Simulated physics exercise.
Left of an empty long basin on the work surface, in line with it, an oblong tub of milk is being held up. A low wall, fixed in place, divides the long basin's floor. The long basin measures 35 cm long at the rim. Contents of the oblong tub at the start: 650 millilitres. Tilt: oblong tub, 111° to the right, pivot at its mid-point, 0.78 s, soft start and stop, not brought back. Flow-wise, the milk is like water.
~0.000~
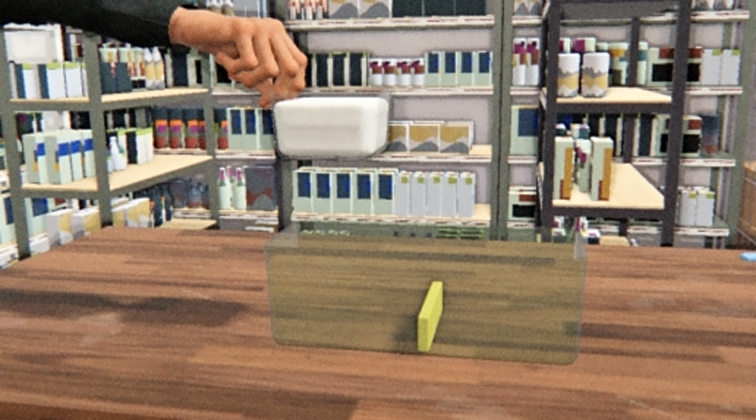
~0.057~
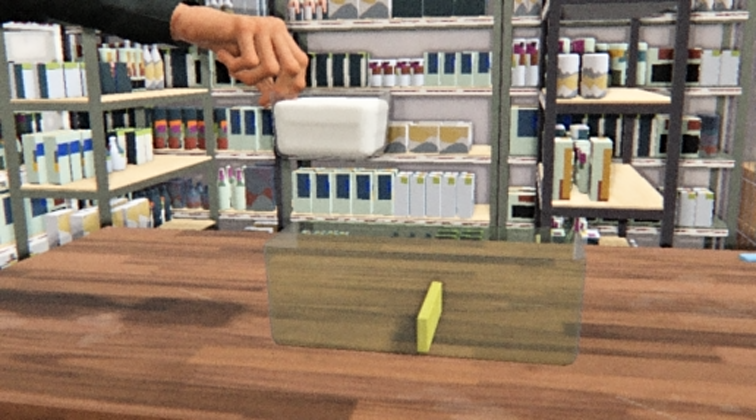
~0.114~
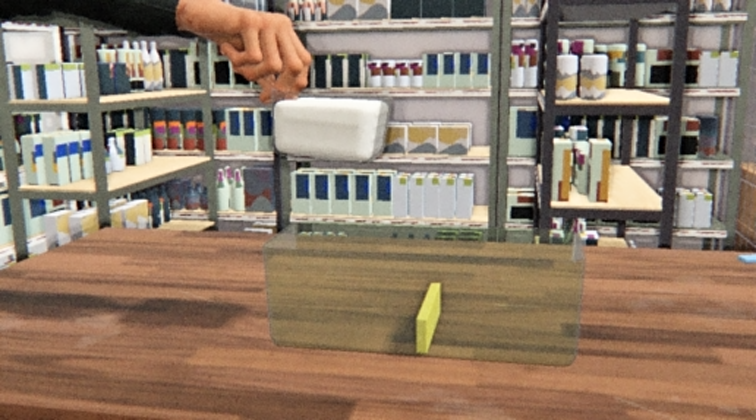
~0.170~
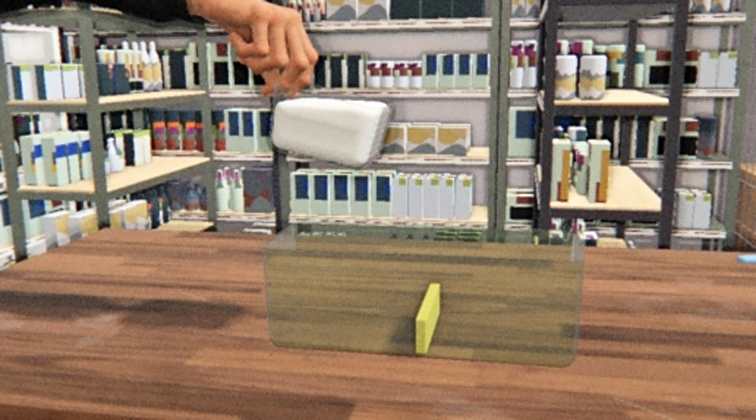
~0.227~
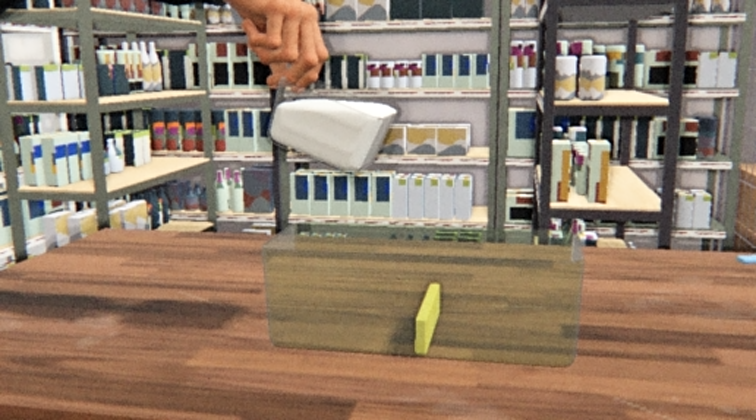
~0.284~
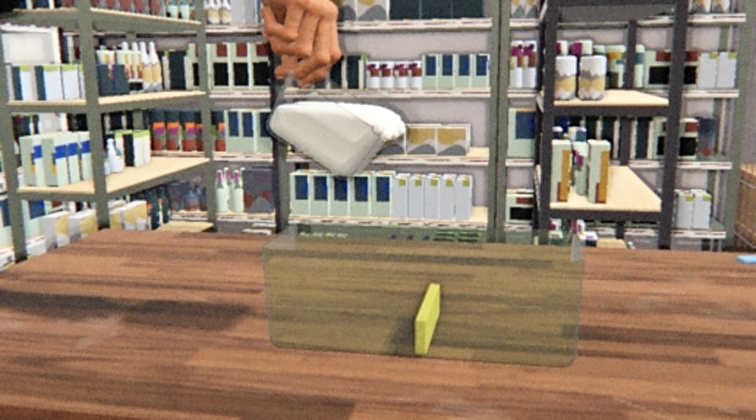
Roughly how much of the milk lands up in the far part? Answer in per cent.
Around 64 %.
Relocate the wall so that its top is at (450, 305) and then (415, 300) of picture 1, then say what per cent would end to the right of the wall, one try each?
40 in a hundred, followed by 75 in a hundred.
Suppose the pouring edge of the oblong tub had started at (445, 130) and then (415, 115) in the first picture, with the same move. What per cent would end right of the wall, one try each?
It comes to 90 per cent, and then 80 per cent.
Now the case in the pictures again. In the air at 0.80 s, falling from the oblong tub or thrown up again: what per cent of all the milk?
Estimate: About 5 in a hundred.
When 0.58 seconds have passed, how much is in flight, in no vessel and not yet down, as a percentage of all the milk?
About 36 per cent.
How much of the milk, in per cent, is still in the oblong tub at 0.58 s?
About 20 per cent.
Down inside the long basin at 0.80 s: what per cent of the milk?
I reckon close to 92 per cent.
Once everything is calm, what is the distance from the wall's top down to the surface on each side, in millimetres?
Left about 32 mm, while the right is about 22 mm.
After 0.58 s the tilt is 94° and 20 per cent is still to pour, 4 is left of the wall and 40 right of it.
After 0.80 s the tilt is 111° and 2 per cent is still to pour, 27 is left of the wall and 66 right of it.
After 1.03 s the tilt is 111° and 0 per cent is still to pour, 34 is left of the wall and 65 right of it.
After 1.28 s the tilt is 111° and 0 per cent is still to pour, 35 is left of the wall and 64 right of it.
In the end 35 per cent lies left of the wall, 64 right of it and 1 outside.
